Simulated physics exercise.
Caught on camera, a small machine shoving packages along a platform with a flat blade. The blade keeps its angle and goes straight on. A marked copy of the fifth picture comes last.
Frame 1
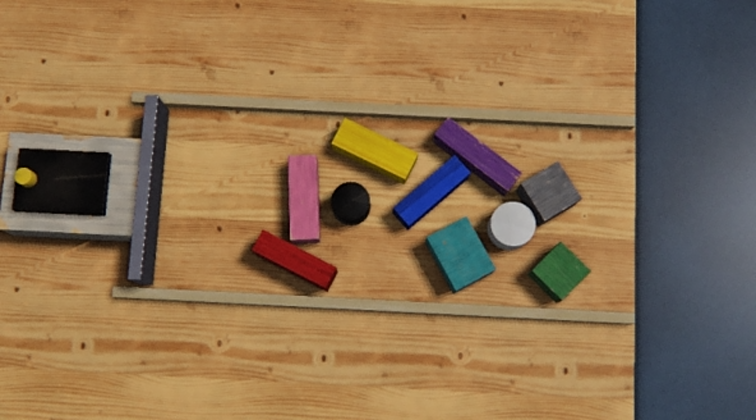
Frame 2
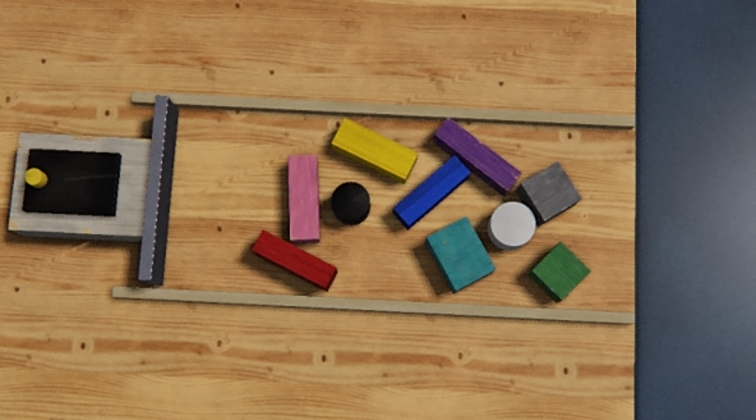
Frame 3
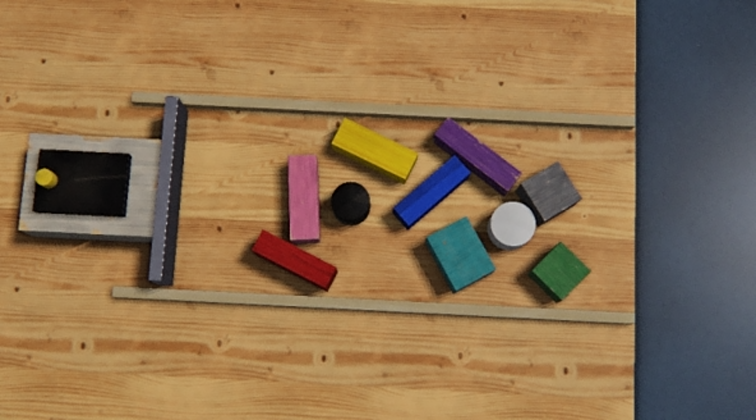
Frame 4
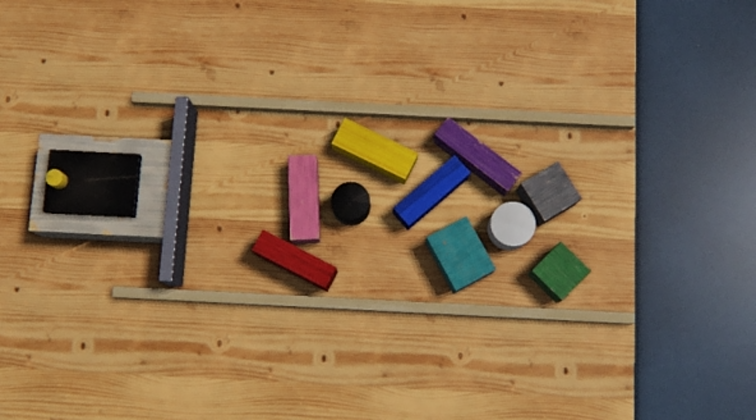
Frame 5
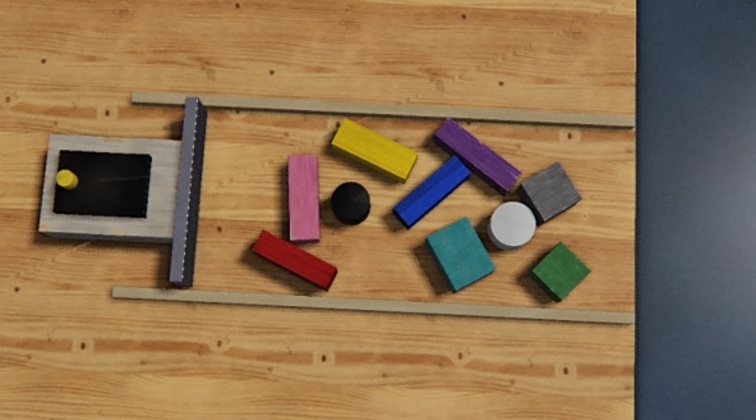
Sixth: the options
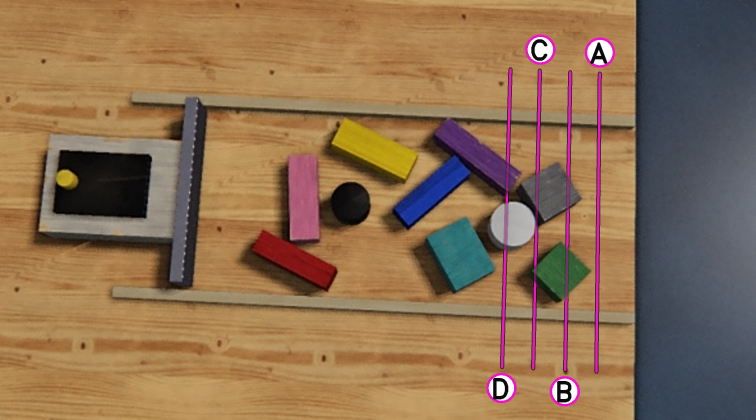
Small robot with a flat blade creeping right along a wooden platform toward scattered coloured blocks, which all stay still.
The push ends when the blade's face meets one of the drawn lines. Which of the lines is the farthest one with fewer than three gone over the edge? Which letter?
No third one falls up to D.
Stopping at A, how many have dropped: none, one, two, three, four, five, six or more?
Six or more.
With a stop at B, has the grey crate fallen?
Yes.
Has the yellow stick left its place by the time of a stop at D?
By then, yes.
On the copy, A at (598, 219); B at (568, 217); C at (537, 216); D at (506, 214).
On D. First, robot (226, 190); red stick (347, 267); pink bar (332, 198).
Then, robot (343, 196); green crate (574, 268); grey crate (563, 188).
Finally, robot (432, 200); green crate over the edge; grey crate over the edge; two fallen.
By contrast, A drops nine; B drops five; C drops three.
